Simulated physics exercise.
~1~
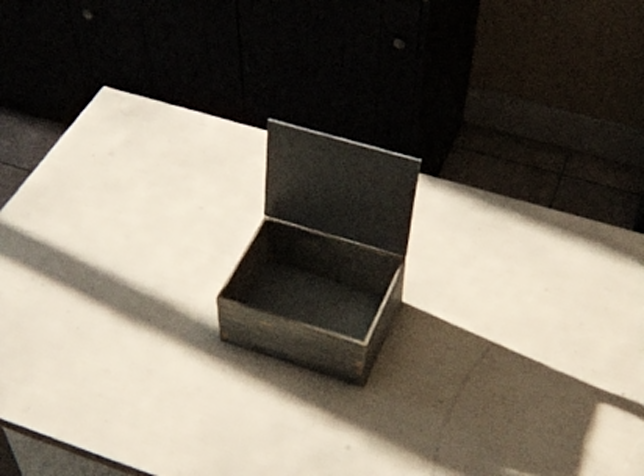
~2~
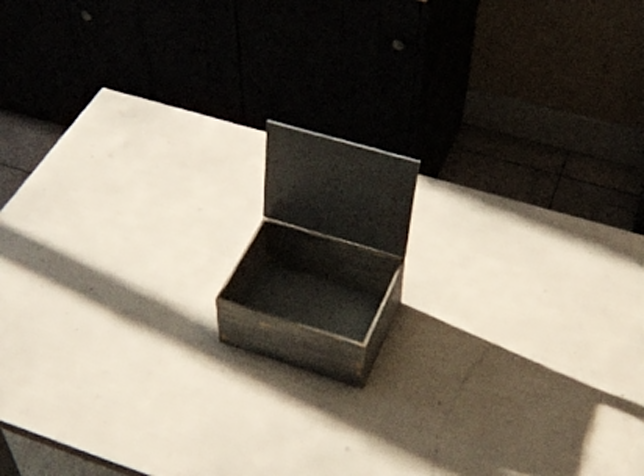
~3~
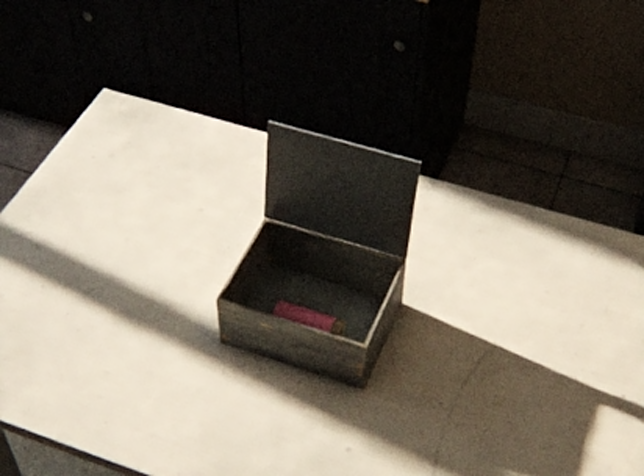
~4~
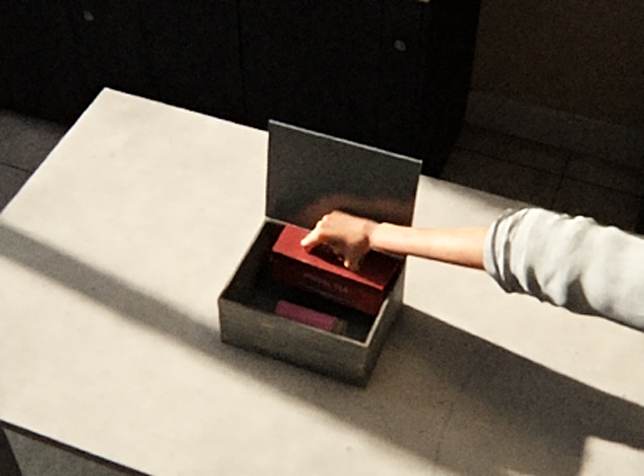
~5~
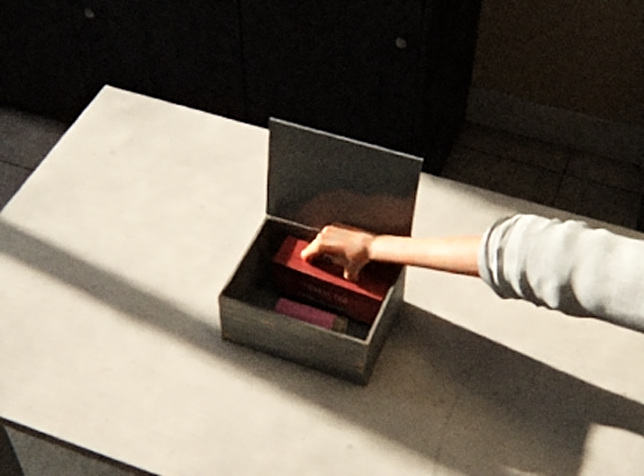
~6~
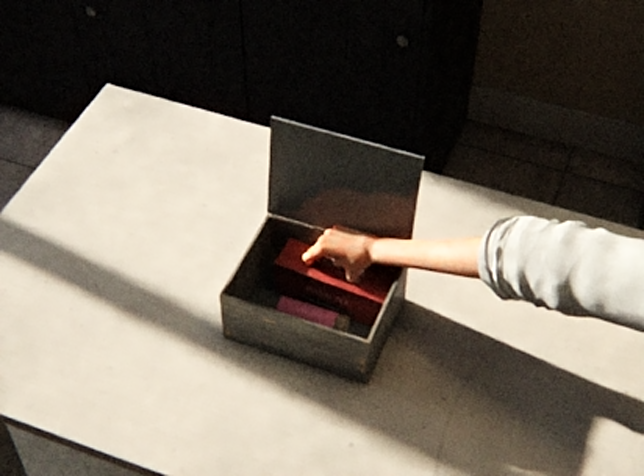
An open metal box sat empty on a pale table, then a small pink item appeared inside it, and a hand reaching in from the right lowered a red carton into the box behind it.
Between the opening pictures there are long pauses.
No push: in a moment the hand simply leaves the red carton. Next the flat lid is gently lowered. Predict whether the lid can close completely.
Prediction: The lid can close completely.
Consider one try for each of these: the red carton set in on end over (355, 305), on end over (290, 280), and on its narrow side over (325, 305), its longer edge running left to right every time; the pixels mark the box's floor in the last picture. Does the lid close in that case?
Going through the three tries, the lid hangs open, then hangs open, then settles all the way.
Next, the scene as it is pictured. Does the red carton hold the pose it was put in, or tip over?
By the end the red carton has kept its angle.
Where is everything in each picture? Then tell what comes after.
In the first picture, the last thing is not in view yet.
In the second picture, the last thing is not in view yet.
In the third picture, the last thing is not in view yet; pink shaker (309, 324).
The fourth picture shows still above its spot; red carton (334, 271); pink shaker (310, 323).
The fifth picture shows still above its spot; red carton (334, 282); pink shaker (310, 321).
The sixth picture shows put in, still held; red carton (335, 284); pink shaker (312, 319).
Then, 1.50 s past the last view, lid 67° above the rim.
Then, 1.80 s past the last view, lid 27° above the rim.
Finally, lid shut; both still in place. Final places as the last picture's camera would see them, red carton near (335, 284).
